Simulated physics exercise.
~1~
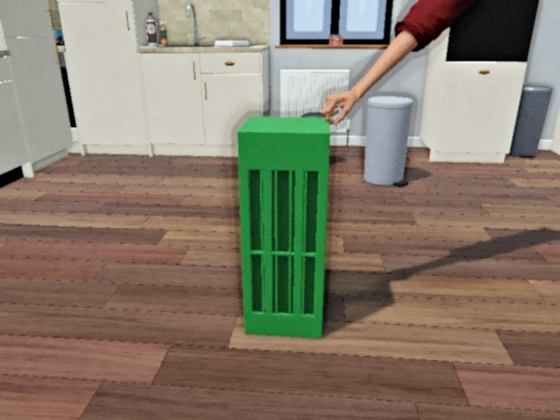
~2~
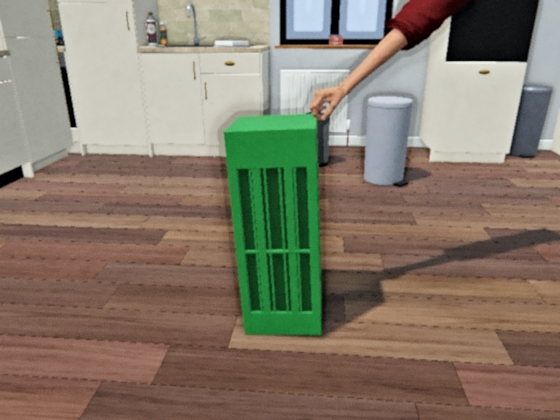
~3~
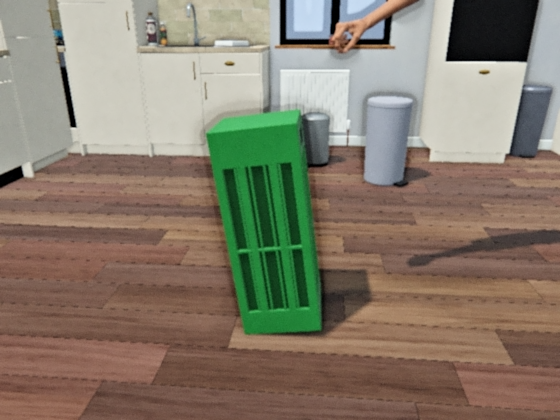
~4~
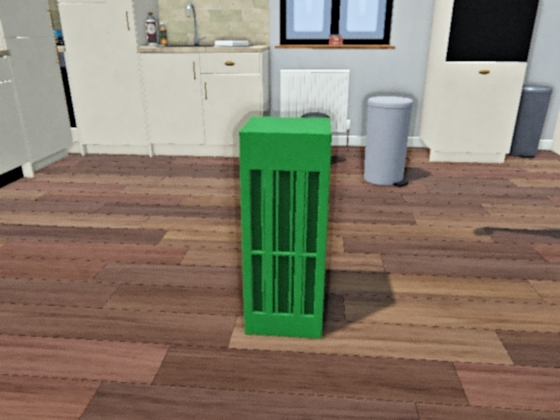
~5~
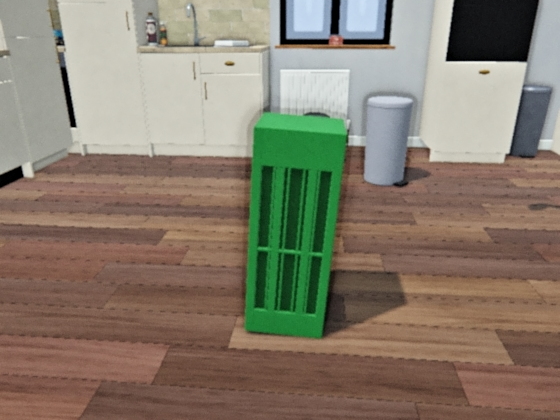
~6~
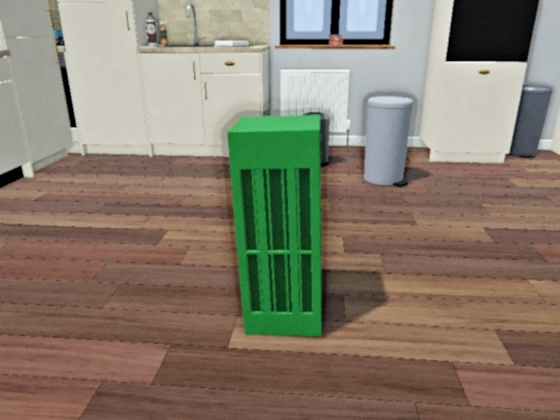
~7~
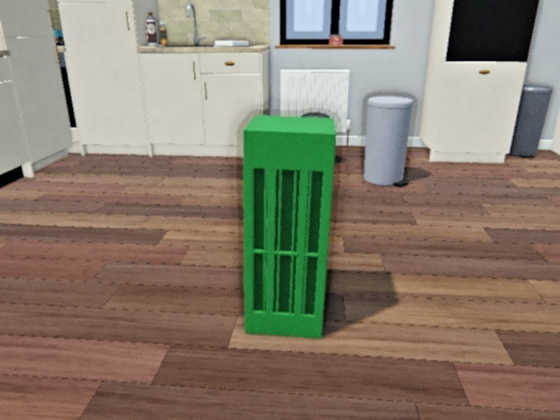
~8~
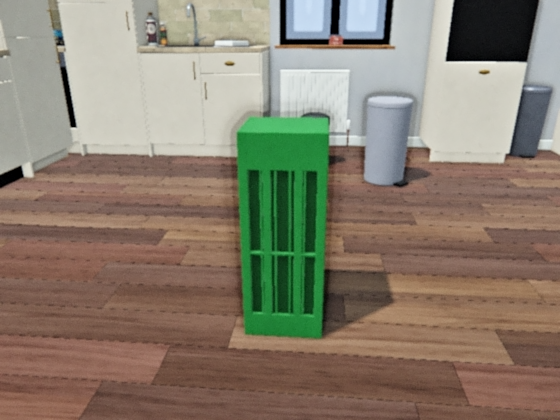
A tall green crate stands upright on a wooden kitchen floor as a hand in a red sleeve reaches in from the right and pushes its top edge. The crate tips to the left, its top leaning over while its base stays in place. The hand lets go and draws back out of view, and the crate swings upright again. It tilts slightly past upright to the right, then rocks back a little to the left. The wobbles shrink with each sway, and the crate ends standing upright where it began.
